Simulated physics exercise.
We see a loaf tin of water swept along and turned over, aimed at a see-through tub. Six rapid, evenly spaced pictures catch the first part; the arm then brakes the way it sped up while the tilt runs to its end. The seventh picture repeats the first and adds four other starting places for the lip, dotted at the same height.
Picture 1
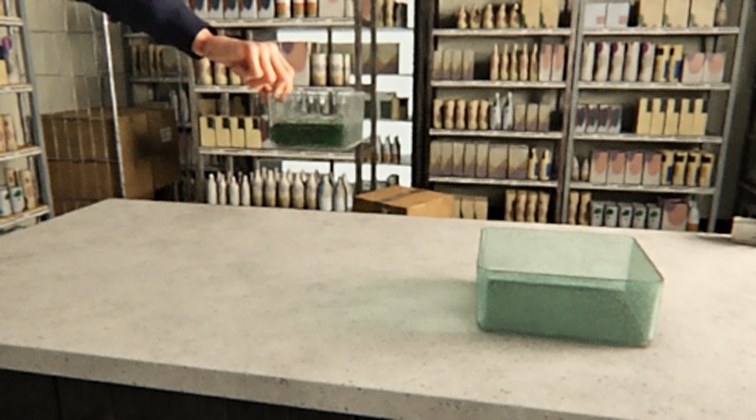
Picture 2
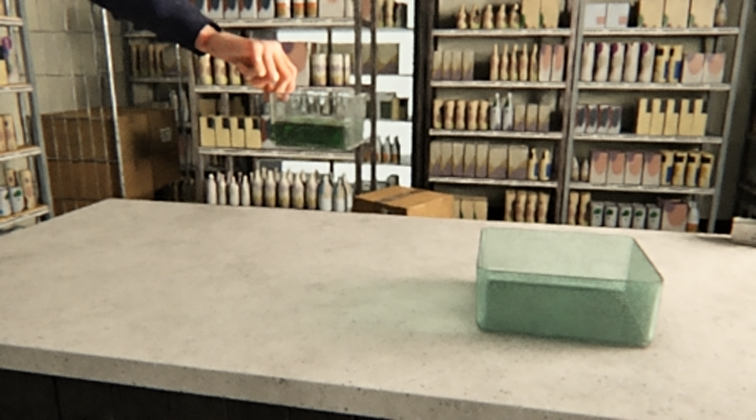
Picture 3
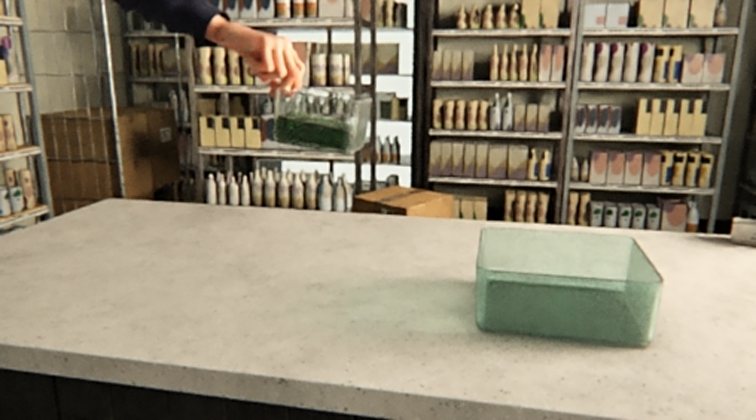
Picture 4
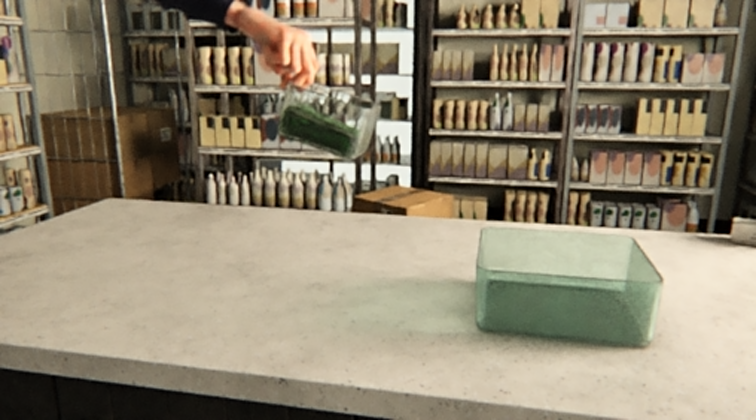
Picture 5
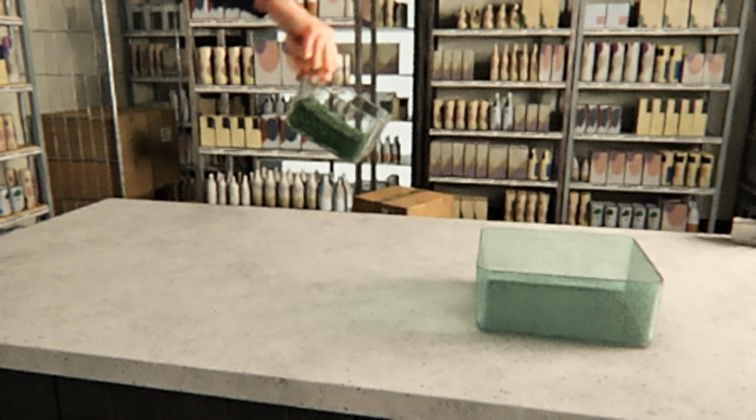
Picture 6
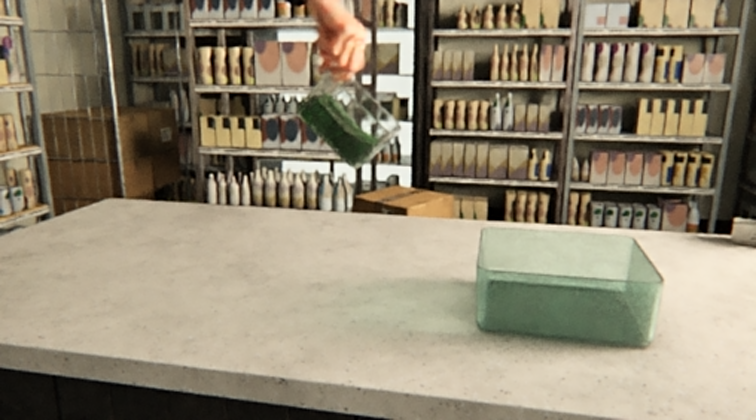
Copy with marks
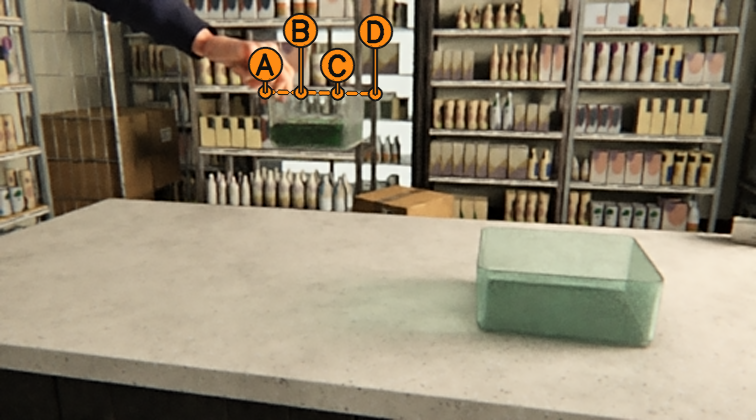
In a stockroom, a hand carries a clear container of green contents rightward above a counter, tilting it steadily more steeply.
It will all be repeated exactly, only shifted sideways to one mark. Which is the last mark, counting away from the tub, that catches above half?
Spot C.
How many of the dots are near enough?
Two.
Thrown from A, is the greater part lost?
Yes, it does.
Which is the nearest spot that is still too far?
B it is.
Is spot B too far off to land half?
Yes, that goes wrong.
On the marked copy, A at (265, 92); B at (300, 92); C at (337, 93); D at (375, 93).
With A, about 0 % lands in the tub, 97 % falls short and 3 % goes beside or beyond.
With B, about 9 % lands in the tub, 86 % falls short and 4 % goes beside or beyond.
With C, about 72 % lands in the tub, 10 % falls short and 17 % goes beside or beyond.
With D, about 72 % lands in the tub, 6 % falls short and 22 % goes beside or beyond.
